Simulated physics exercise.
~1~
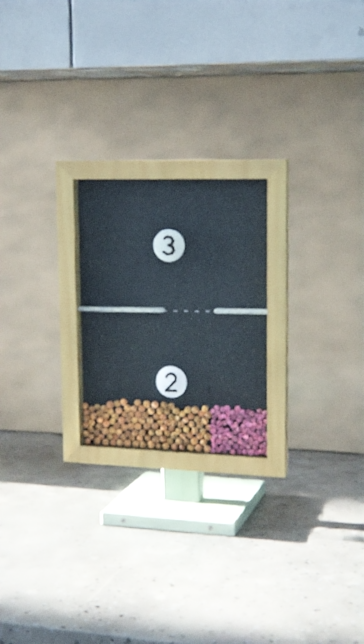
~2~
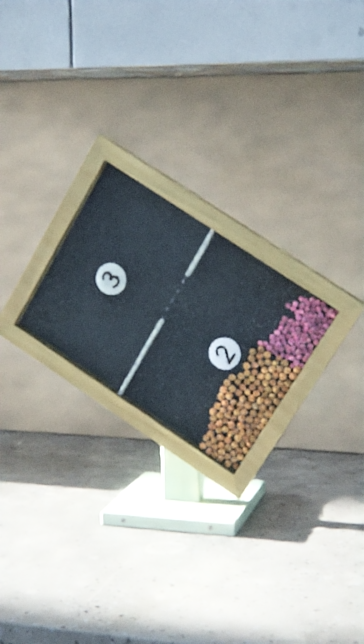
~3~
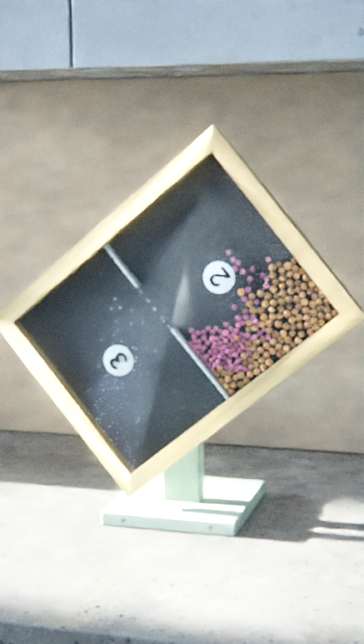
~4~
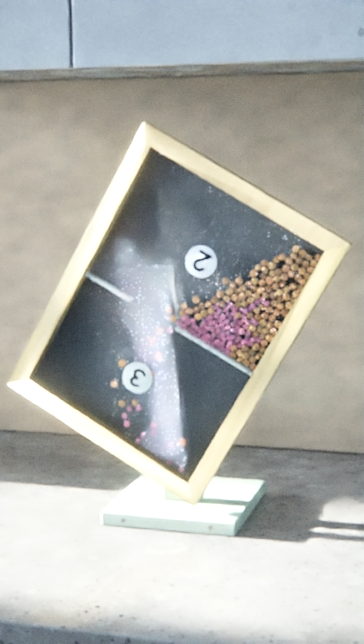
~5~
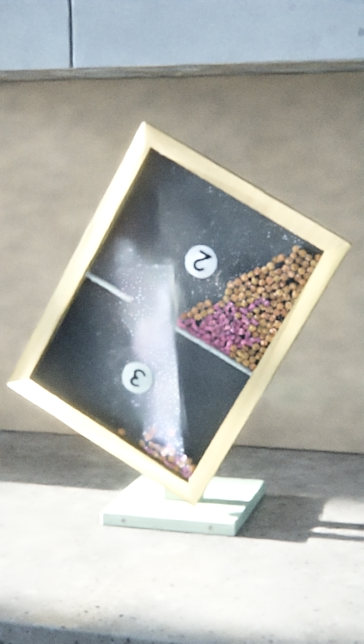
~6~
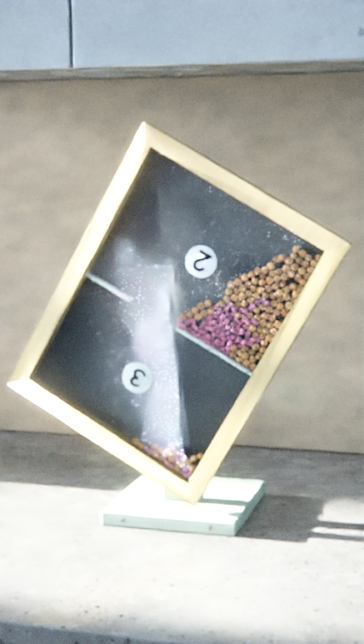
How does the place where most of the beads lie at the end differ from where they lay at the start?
At the start the beads lay in a layer along the bottom of the upright case. By the end most of them were heaped higher up, against the right side of the tilted case, with only a few in its lowest corner.
